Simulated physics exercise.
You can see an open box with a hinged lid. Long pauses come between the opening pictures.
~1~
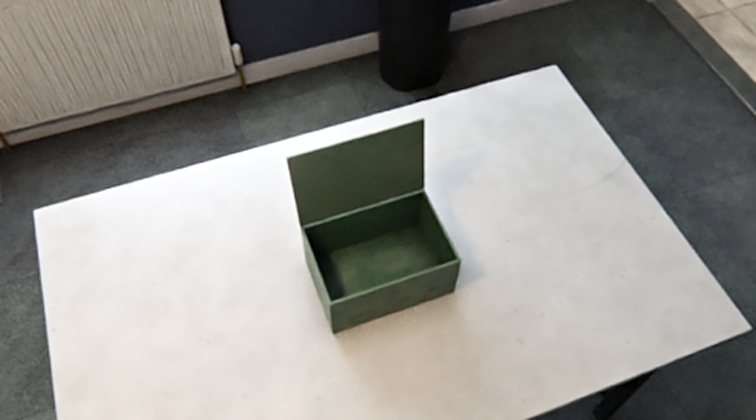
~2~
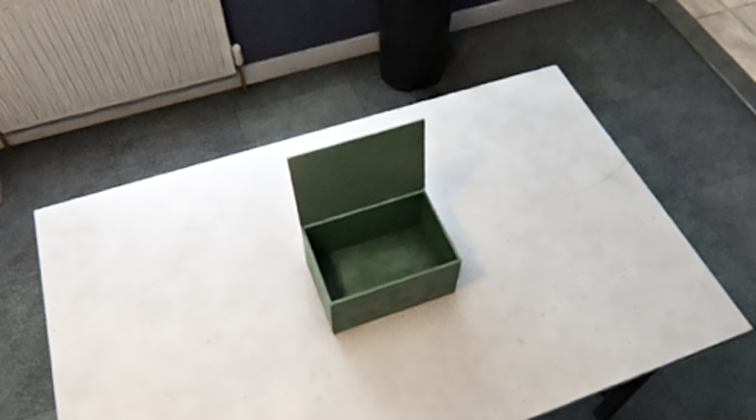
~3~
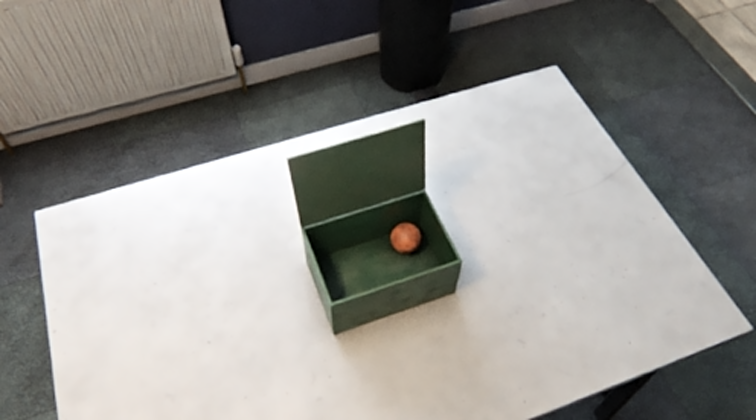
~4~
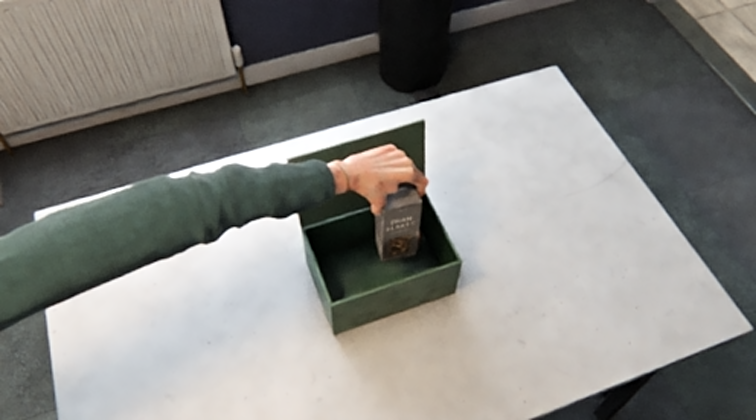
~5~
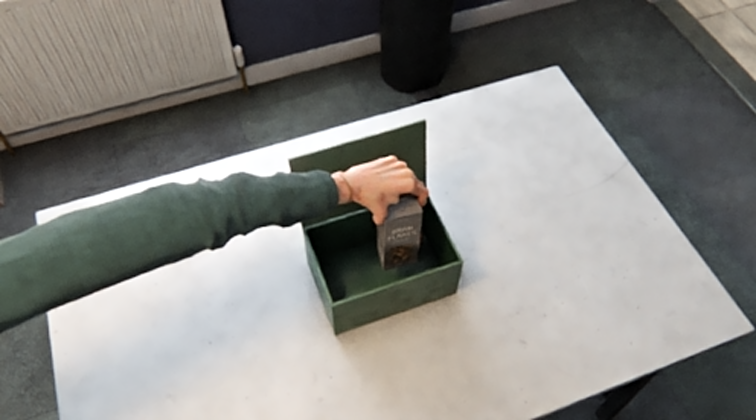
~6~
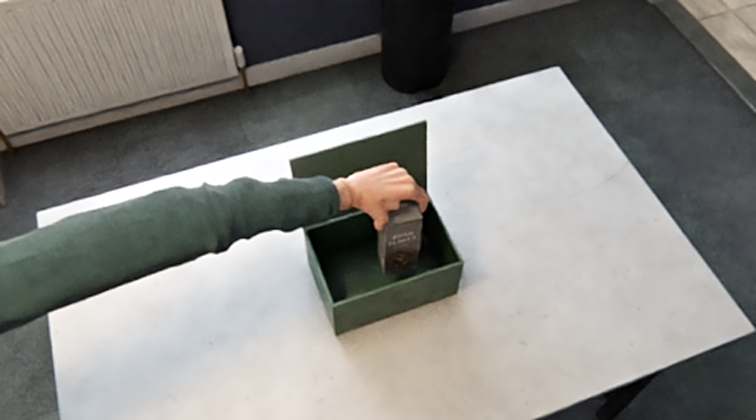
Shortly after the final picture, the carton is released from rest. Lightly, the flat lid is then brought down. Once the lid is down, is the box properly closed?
The lid stays raised.
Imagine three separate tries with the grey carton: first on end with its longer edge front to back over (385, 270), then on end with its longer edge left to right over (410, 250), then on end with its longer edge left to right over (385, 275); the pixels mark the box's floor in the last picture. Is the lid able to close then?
Try 1: Lid stays raised; try 2: Lid stays raised; try 3: Lid stays raised.
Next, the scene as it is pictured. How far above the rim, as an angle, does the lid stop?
I'd say roughly 40 degrees above the rim.
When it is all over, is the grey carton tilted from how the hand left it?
Observation: It keeps the set orientation.
Then, 0.30 s past the last view, grey carton displaced about its own width near (398, 254).
Then, 1.20 s past the last view, lid starting down; grey carton displaced about its own width near (398, 255).
Then, 1.50 s past the last view, lid 67° above the rim; grey carton displaced about its own width near (398, 255).
Then, 1.70 s past the last view, lid 45° above the rim; grey carton displaced about its own width near (398, 255).
Finally, lid 39° above the rim; moved from the start, grey carton; orange ball still in place. Final places as the last picture's camera would see them, grey carton near (398, 255).
